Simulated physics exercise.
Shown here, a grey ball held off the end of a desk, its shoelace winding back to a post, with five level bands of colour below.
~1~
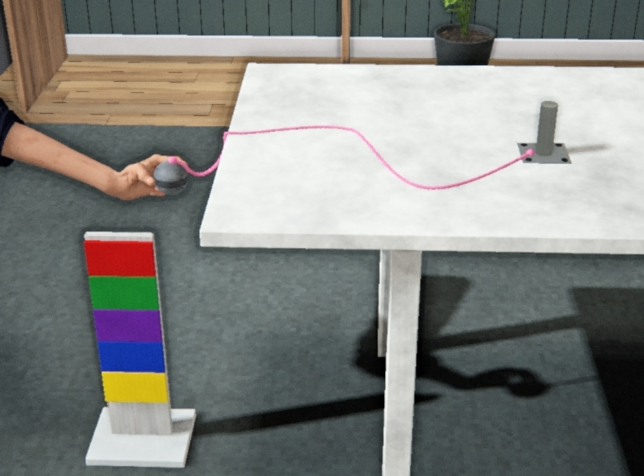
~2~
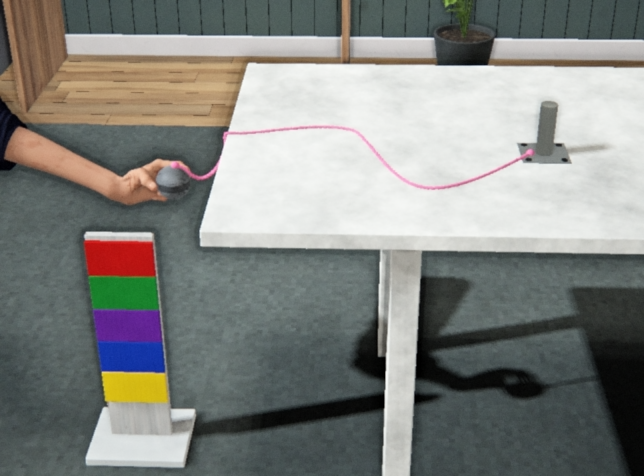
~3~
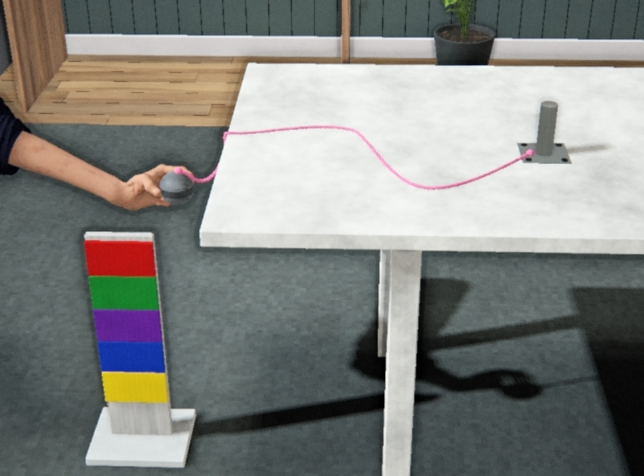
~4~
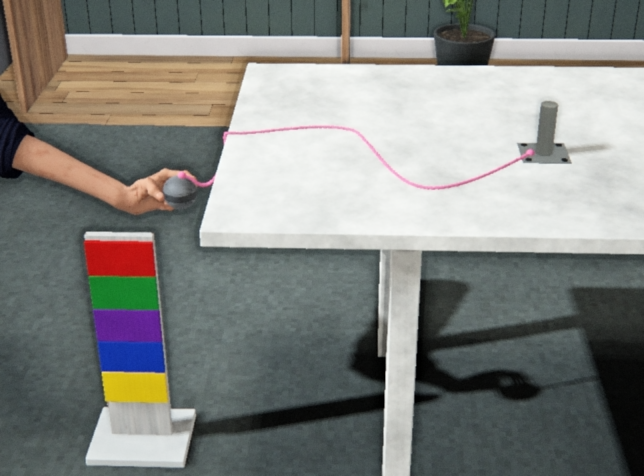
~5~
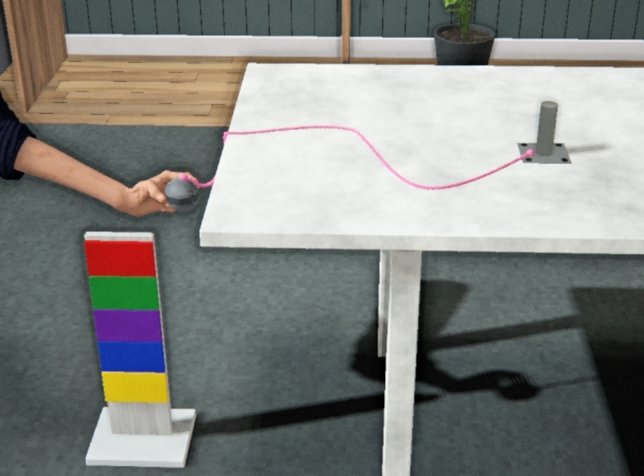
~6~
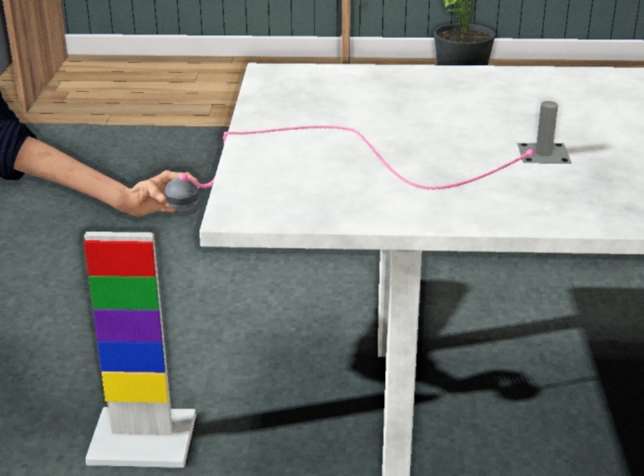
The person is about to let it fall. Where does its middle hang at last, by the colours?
The purple one.
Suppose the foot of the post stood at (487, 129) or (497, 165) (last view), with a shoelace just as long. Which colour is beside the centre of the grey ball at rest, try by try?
It would be blue; blue.
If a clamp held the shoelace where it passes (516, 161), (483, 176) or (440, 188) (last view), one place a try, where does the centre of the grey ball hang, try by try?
In that order: (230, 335), (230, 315) and (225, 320).
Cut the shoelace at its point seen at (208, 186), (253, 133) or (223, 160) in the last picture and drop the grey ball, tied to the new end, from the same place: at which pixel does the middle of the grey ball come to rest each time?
The places are (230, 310), (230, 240) and (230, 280).
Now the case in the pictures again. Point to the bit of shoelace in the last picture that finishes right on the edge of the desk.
Near (335, 127).
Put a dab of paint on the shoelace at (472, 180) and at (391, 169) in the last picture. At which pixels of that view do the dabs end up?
At (440, 153), then (340, 153).
A little later, ball near (222, 310); level with green.
Next, ball near (248, 348); level with purple.
When it is over, ball near (231, 343); level with purple. The shoelace holds its middle at purple.
